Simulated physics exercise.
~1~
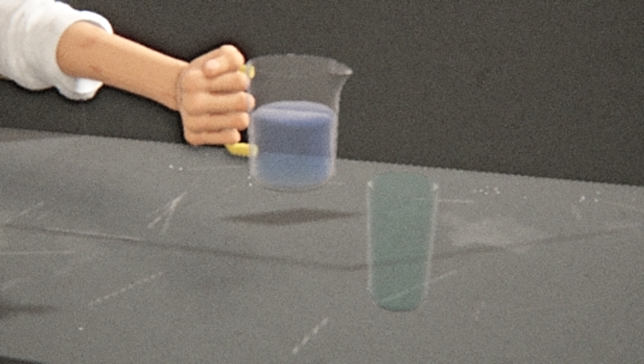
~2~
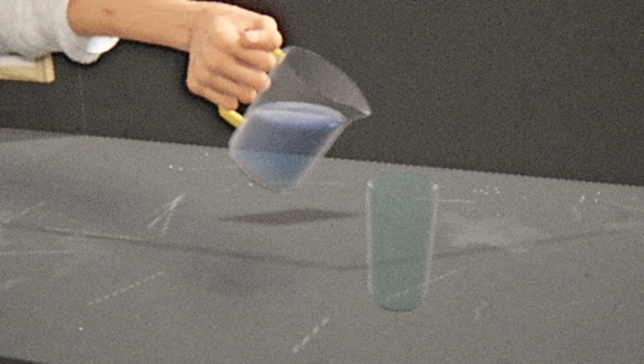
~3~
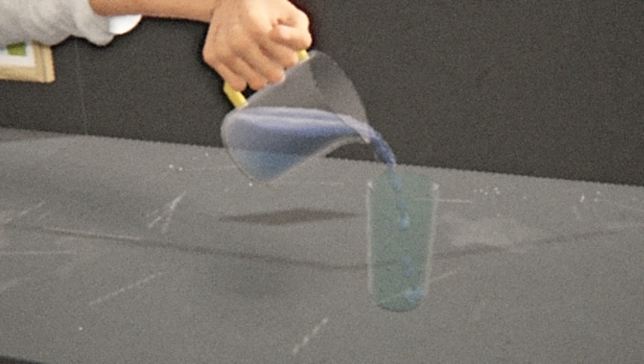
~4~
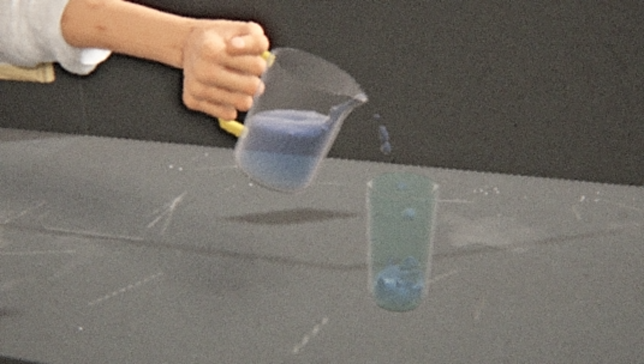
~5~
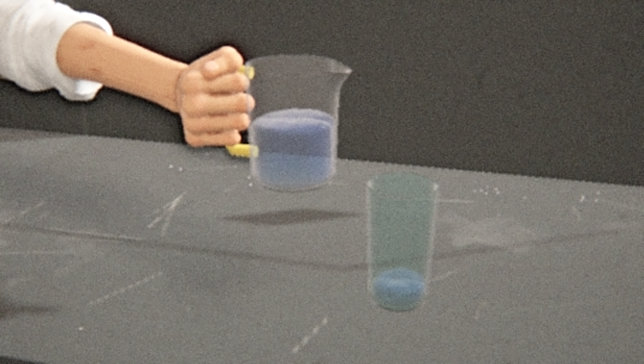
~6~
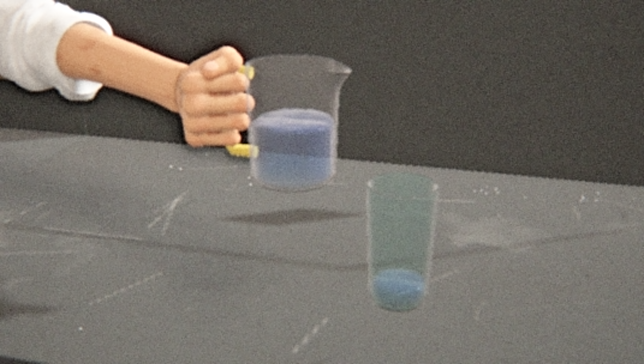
On a scratched grey worktop, a hand held a clear pitcher of blue water to the left of an empty slim glass, tipped it right to pour a little in, then brought it level again, leaving a shallow pool in the glass and most still in the pitcher.
